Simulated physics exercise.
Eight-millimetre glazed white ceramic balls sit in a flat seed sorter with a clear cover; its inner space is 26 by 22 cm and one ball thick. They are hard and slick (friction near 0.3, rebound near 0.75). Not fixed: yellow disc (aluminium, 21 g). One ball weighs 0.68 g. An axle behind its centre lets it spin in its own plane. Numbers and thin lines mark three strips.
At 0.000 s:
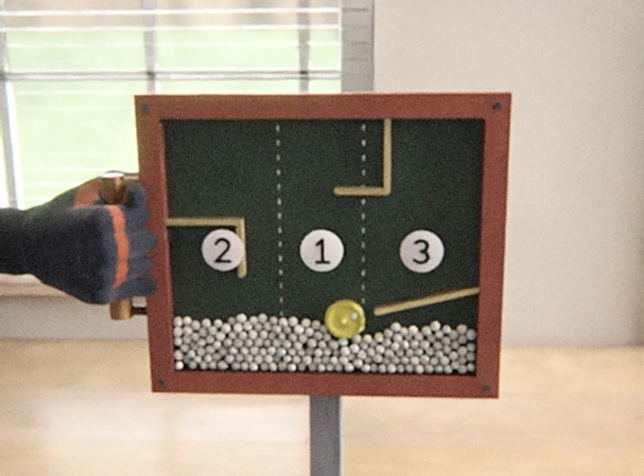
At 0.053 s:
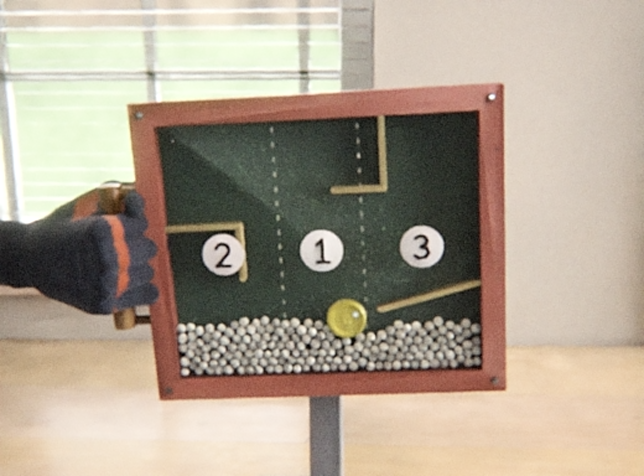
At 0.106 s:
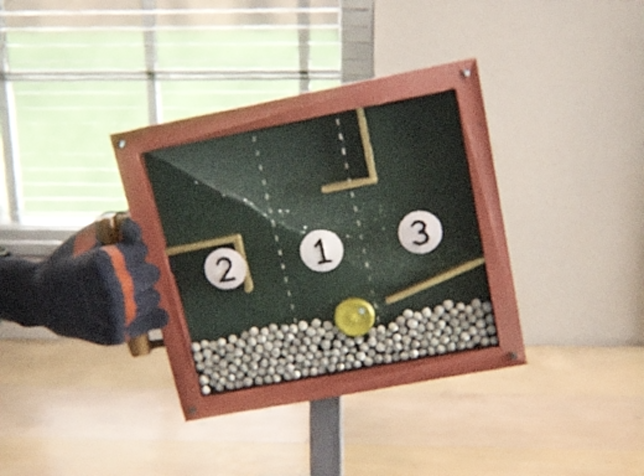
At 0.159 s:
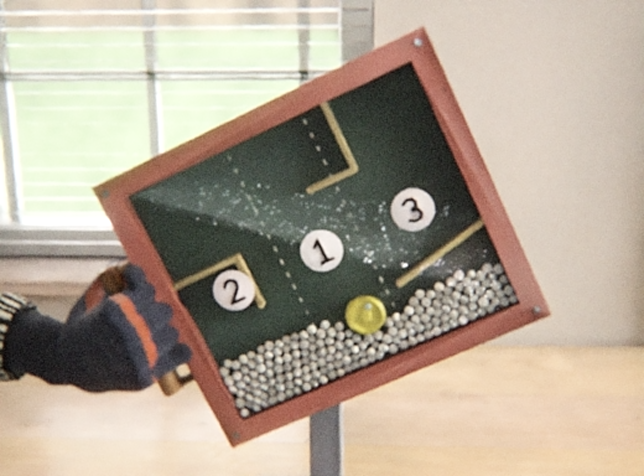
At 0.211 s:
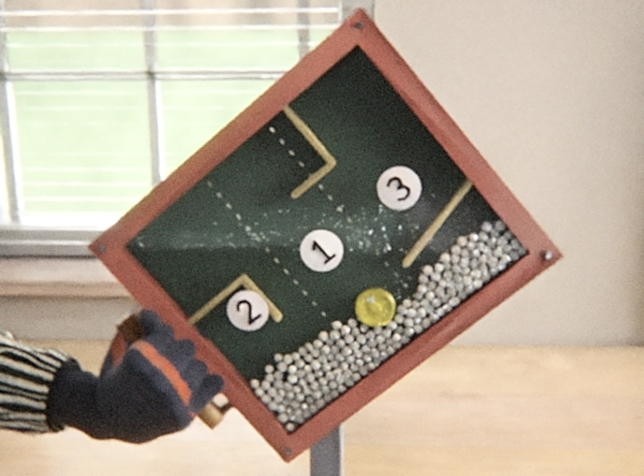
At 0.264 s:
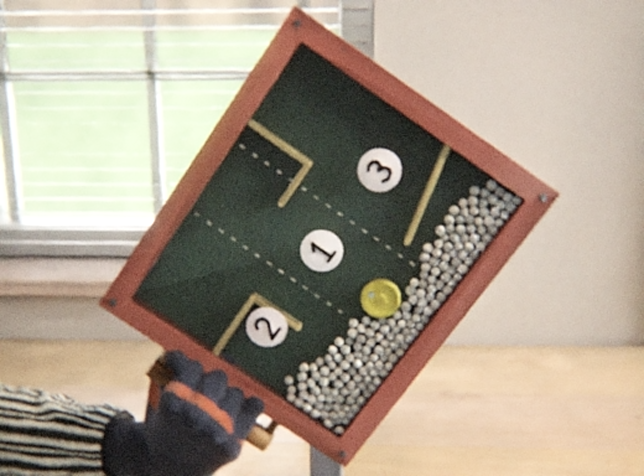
The video shows a gloved hand turning a red-framed, clear-covered seed sorter anticlockwise from level to a steep tilt, while the small white ceramic balls and yellow disc inside stay along the frame's original bottom side, swinging rightward and upward.
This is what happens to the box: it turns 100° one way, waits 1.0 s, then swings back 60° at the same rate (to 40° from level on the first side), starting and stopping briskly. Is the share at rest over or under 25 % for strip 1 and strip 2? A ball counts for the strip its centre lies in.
No. 1: Under; no. 2: Over 25 %.
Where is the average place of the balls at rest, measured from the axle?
About 5 cm left and 8 cm below.
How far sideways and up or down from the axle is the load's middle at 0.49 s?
About 7 cm right and 6 cm below.
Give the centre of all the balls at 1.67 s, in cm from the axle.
About 1 cm left and 10 cm below.
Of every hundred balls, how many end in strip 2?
Roughly 95 per cent.
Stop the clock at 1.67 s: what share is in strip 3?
About 0 per cent.
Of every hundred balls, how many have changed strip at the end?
Some 60 per cent.
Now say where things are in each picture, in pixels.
The first frame shows level; about 180 balls; load centre (318, 347); top ball (262, 319); yellow disc (345, 319); no. 1 (322, 251), no. 2 (223, 250), no. 3 (422, 252).
The second frame shows turned 3° anticlockwise; load centre (322, 348); top ball (438, 322).
The third frame shows turned 11° anticlockwise; load centre (336, 347); top ball (477, 304); wall ends (325, 188), (249, 288), (389, 299).
The fourth frame shows turned 25° anticlockwise; load centre (356, 343); top ball (488, 268); yellow disc (365, 315).
The fifth frame shows turned 40° anticlockwise; load centre (378, 333); top ball (501, 225).
The sixth frame shows turned 55° anticlockwise; load centre (396, 320); top ball (492, 185); yellow disc (381, 298); no. 1 (322, 251), no. 2 (267, 327), no. 3 (380, 170).
After 0.49 s, it stands 100° anticlockwise; the balls' middle is 7 cm right of and 6 cm below the centre; no. 1, 15 %, no. 2, 80 %, no. 3, 5 %.
After 1.67 s, it stands 70° anticlockwise; the balls' middle is 1 cm left of and 10 cm below the centre; no. 2, 100 %.
After 1.85 s, it stands 40° anticlockwise; the balls' middle is 6 cm left of and 8 cm below the centre; no. 2, 100 %.
All still by 2.9 s, it stands 40° anticlockwise; no. 1, 5 %, no. 2, 95 %, no. 3, 0 %.
